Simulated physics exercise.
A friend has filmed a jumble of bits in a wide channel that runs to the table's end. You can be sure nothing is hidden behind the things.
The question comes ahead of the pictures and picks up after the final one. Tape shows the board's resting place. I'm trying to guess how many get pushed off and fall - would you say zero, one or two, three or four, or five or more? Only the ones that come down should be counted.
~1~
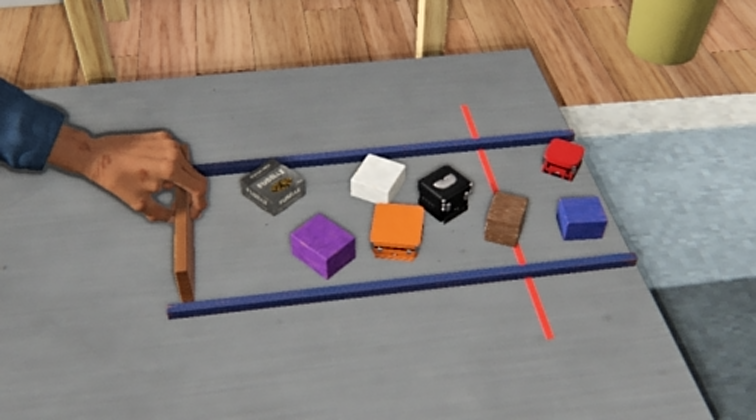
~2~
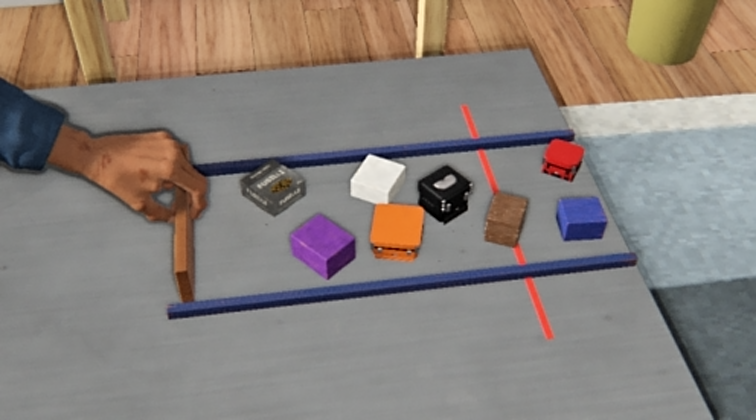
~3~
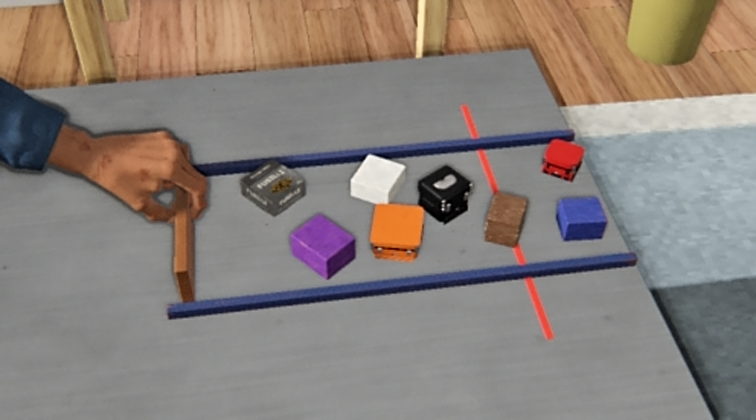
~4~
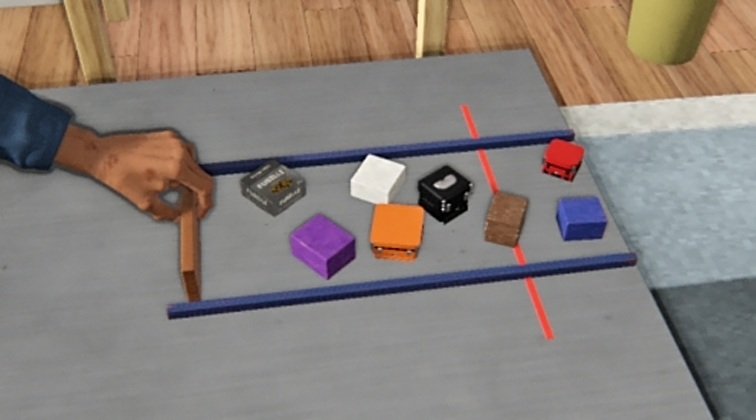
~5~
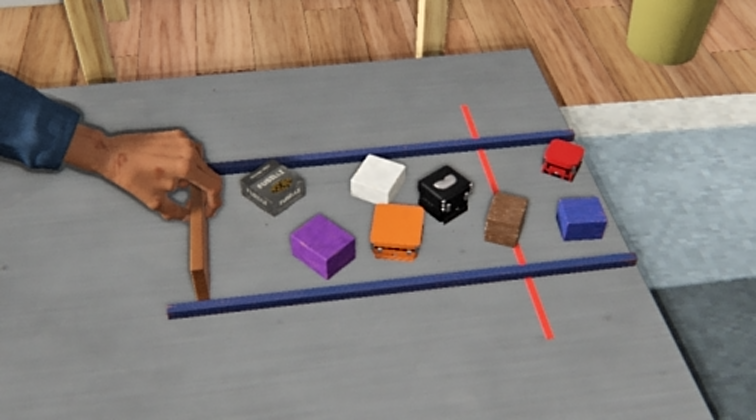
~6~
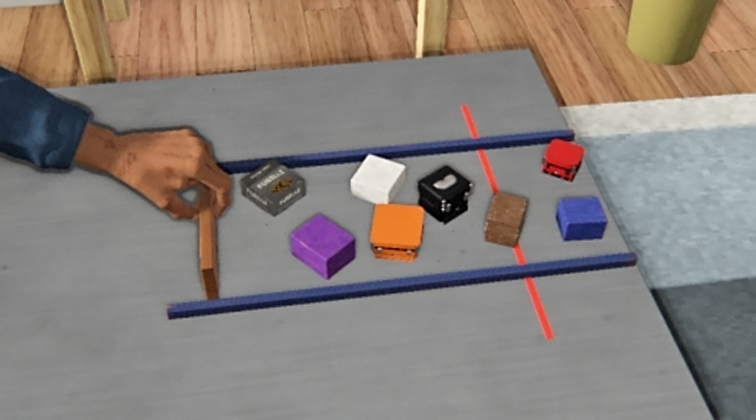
Off the edge: Just one to two.
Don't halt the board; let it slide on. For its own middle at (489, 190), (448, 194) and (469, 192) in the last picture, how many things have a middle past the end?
Place by place: 0, 0 and 0.
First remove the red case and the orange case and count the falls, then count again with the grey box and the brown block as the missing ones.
Count of fallen: 0 / 0.
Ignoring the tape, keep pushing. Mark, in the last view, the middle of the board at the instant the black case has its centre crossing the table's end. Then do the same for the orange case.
The middle is at (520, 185) when it's the black case, and at (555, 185) when it's the orange case.
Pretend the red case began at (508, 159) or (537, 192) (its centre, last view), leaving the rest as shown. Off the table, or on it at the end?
Try one: It ends up off. Try two: It is still there.
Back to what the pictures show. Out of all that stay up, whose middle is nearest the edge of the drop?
Closest in the end is the blue block.
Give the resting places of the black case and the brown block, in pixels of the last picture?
They finish at roughly (580, 172) and (579, 234) respectively.
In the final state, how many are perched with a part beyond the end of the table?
Overhanging: 2.
Soon after, none off yet; red case at rest near (563, 161); blue block at rest near (581, 219); brown block at rest near (506, 220).
At rest, the number that fall off is one or two; fallen, red case.
